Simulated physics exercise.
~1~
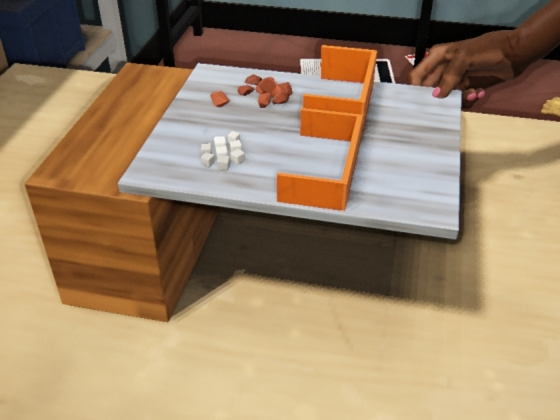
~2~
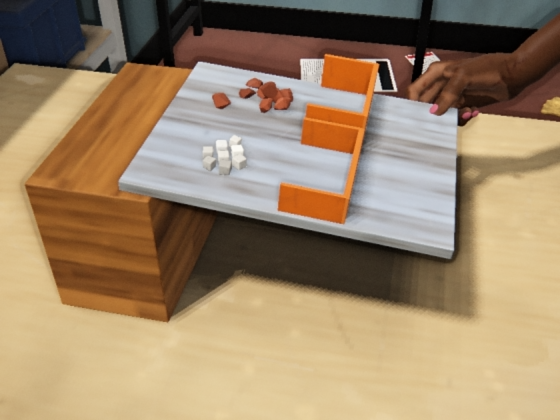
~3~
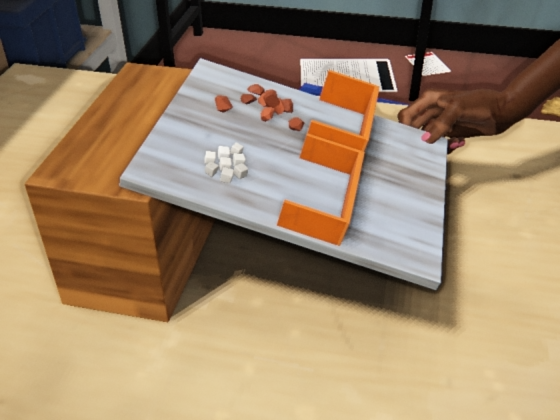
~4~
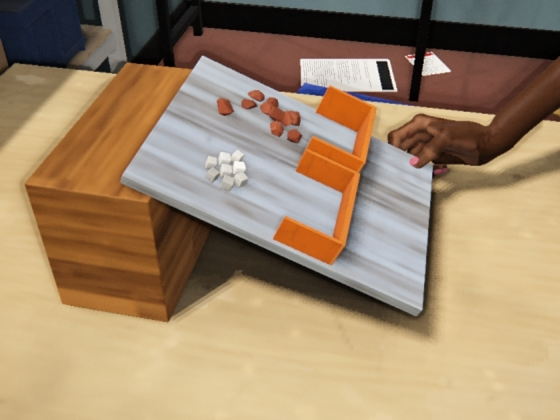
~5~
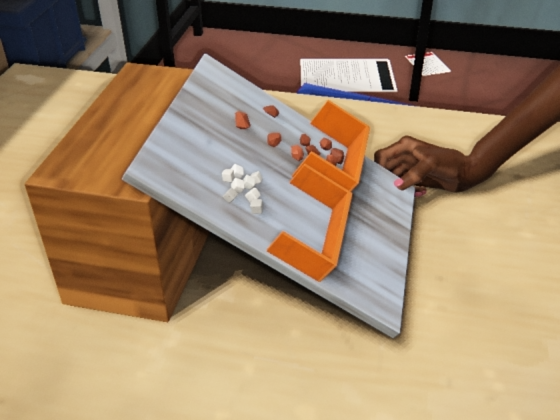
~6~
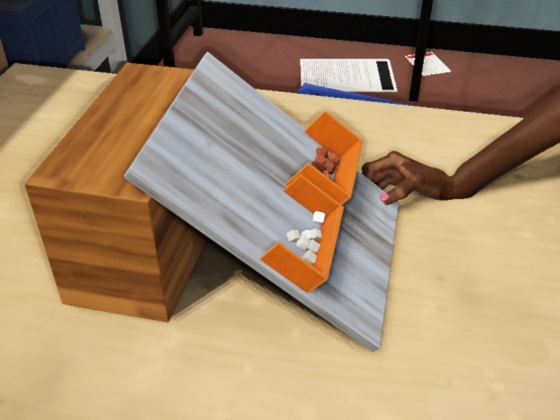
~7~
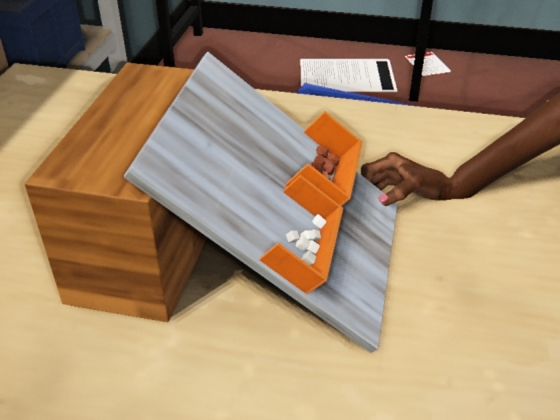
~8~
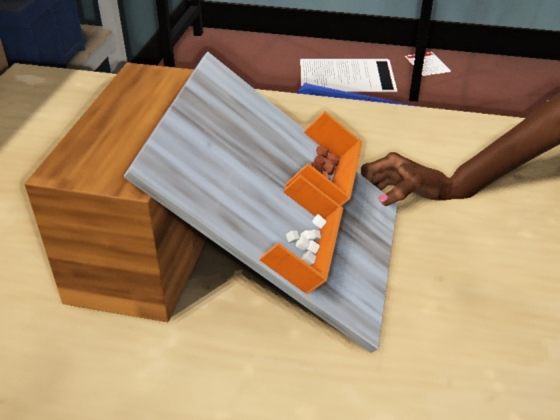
A grey board with one end on a wooden block tilts steeply as a hand lowers its right end; reddish-brown pieces slide first, then white cubes follow, and both groups end up gathered against the orange barriers while the board stays still.
